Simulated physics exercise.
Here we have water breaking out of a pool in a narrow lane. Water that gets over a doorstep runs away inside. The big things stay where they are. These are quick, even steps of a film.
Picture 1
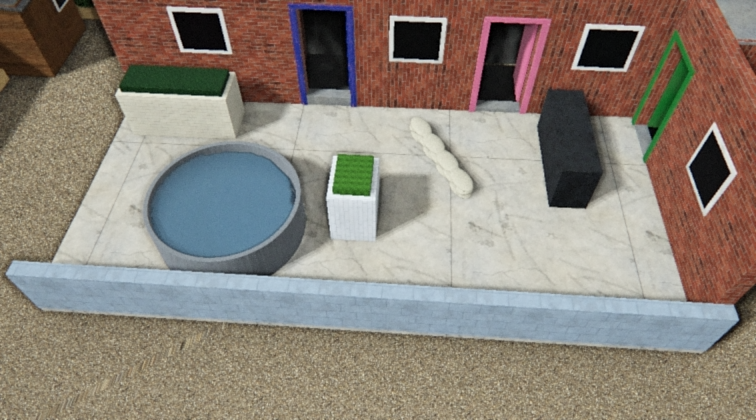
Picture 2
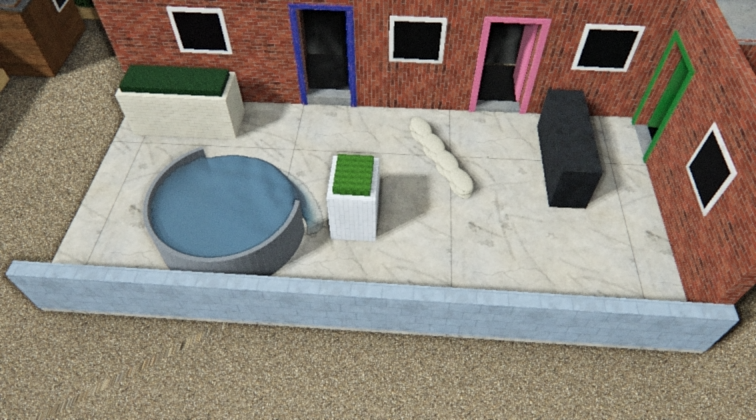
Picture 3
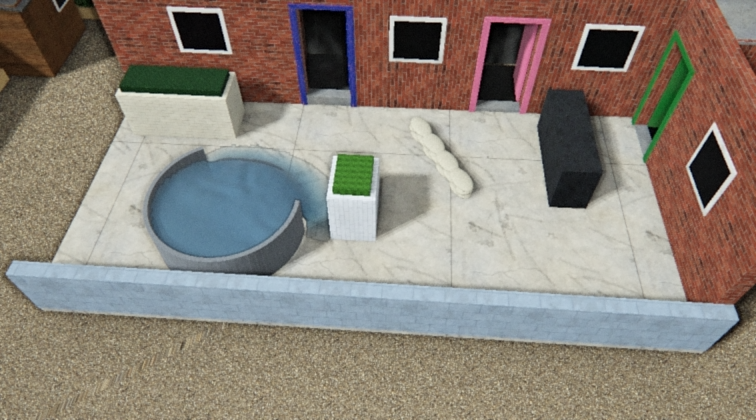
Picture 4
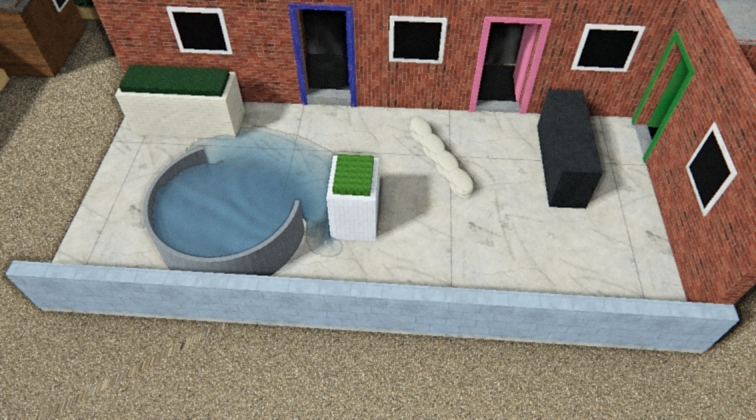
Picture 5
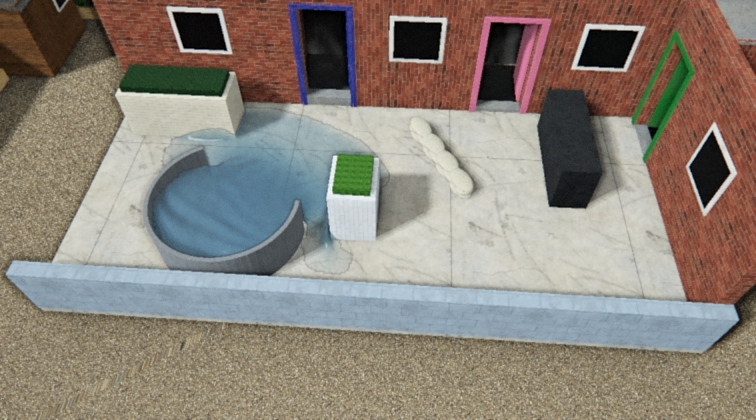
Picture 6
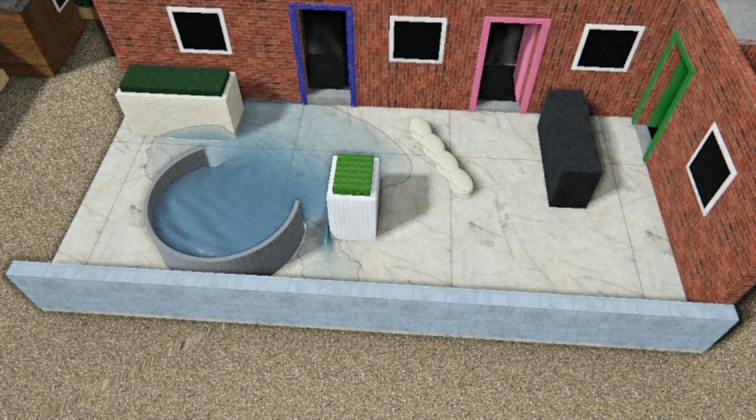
Water poured out of a round grey tank through a gap on its far side, spreading across the pale marble paving around the white planter, towards the brick wall and the wavy white bench.
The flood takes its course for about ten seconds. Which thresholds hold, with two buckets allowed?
The blue door takes more than that; the pink door stays under that; the green door takes more than that.
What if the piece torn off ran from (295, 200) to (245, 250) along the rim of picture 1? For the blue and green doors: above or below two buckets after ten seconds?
Blue door takes less, green door floods.
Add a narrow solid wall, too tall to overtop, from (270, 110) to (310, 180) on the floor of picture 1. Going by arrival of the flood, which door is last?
That is the one in green.
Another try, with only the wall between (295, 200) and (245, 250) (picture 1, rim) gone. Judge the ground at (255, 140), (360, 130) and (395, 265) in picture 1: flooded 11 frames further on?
One after the other: Free of water, not flooded, awash.
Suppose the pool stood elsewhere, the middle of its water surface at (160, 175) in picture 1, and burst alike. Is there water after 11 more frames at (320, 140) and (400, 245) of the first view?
As listed: Flooded, clear.
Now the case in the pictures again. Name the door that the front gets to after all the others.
I say the green one.
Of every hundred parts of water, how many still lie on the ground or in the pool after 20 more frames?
About 90 per cent.
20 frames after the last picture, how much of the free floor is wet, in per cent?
Close to 65 %.
A moment on, water covers 35 % of the floor; the blue door under two buckets in, the pink door not reached, the green door not reached.
Next, water covers 50 % of the floor; the blue door over two buckets in, the pink door wet at the sill, nothing in, the green door not reached.
Then, water covers 65 % of the floor; the blue door far over two buckets in, the pink door wet at the sill, nothing in, the green door under two buckets in.
Later, water covers 85 % of the floor; the blue door far over two buckets in, the pink door wet at the sill, nothing in, the green door over two buckets in.
In the end, water covers 90 % of the floor; the blue door far over two buckets in, the pink door wet at the sill, nothing in, the green door over two buckets in.
